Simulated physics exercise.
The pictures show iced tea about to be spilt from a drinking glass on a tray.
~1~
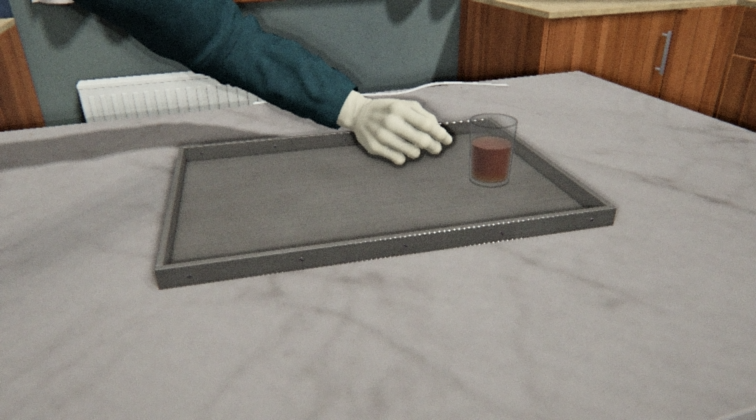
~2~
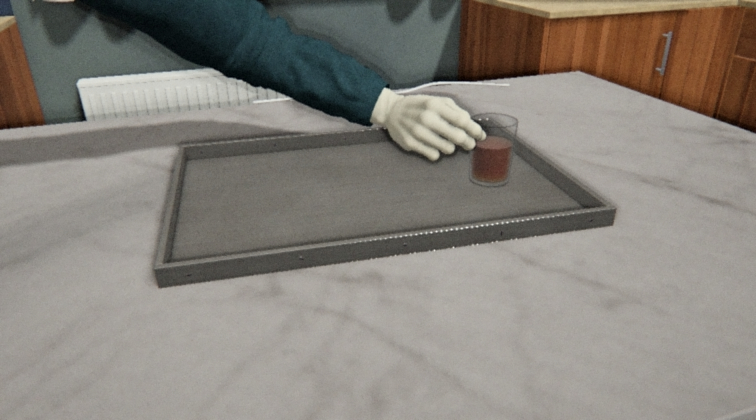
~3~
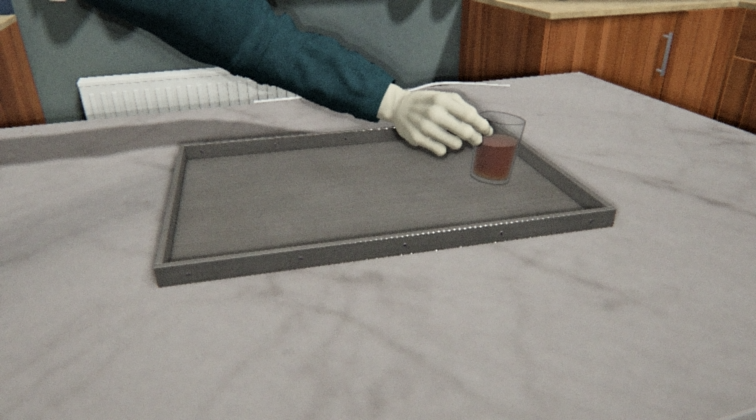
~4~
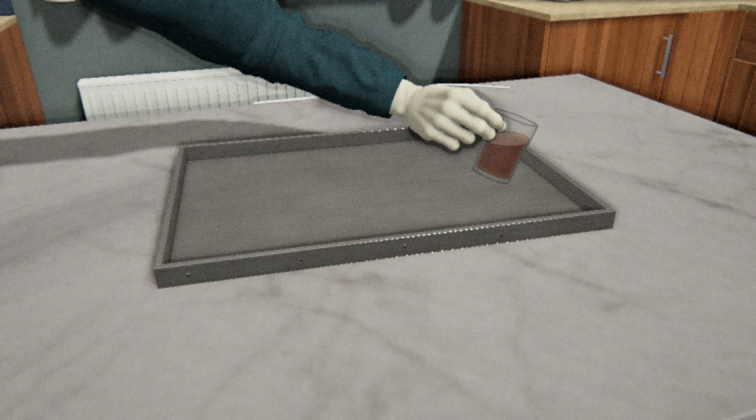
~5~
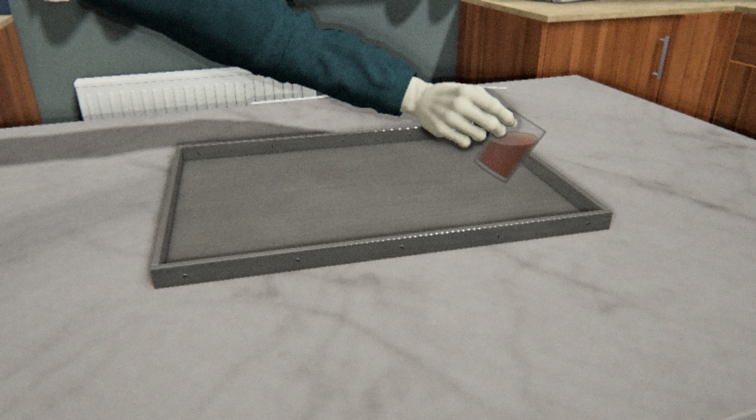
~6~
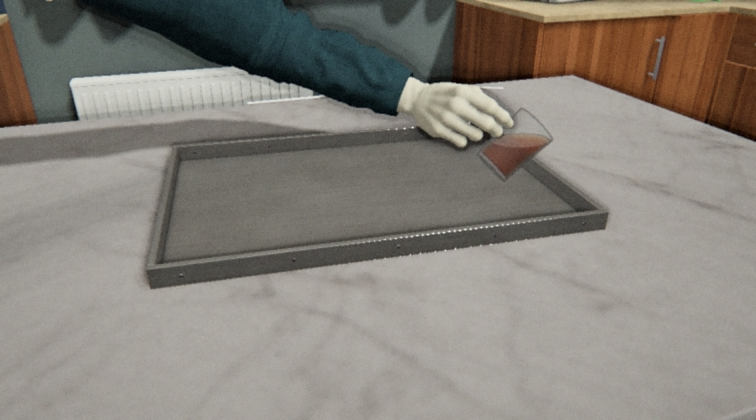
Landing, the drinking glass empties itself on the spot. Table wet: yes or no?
Yes.
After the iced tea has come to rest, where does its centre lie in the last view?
(695, 161).
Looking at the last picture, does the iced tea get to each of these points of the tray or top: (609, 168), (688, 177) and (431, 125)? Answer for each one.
First one got to; second one got to; third one left alone.
A moment on, the drinking glass lies across the rim; the puddle covers about as much as a plate; it spreads outside the tray.
Further on, the puddle covers about as much as a tray; it spreads outside the tray.
When it is over, the puddle covers about as much as a tray; it spreads outside the tray.
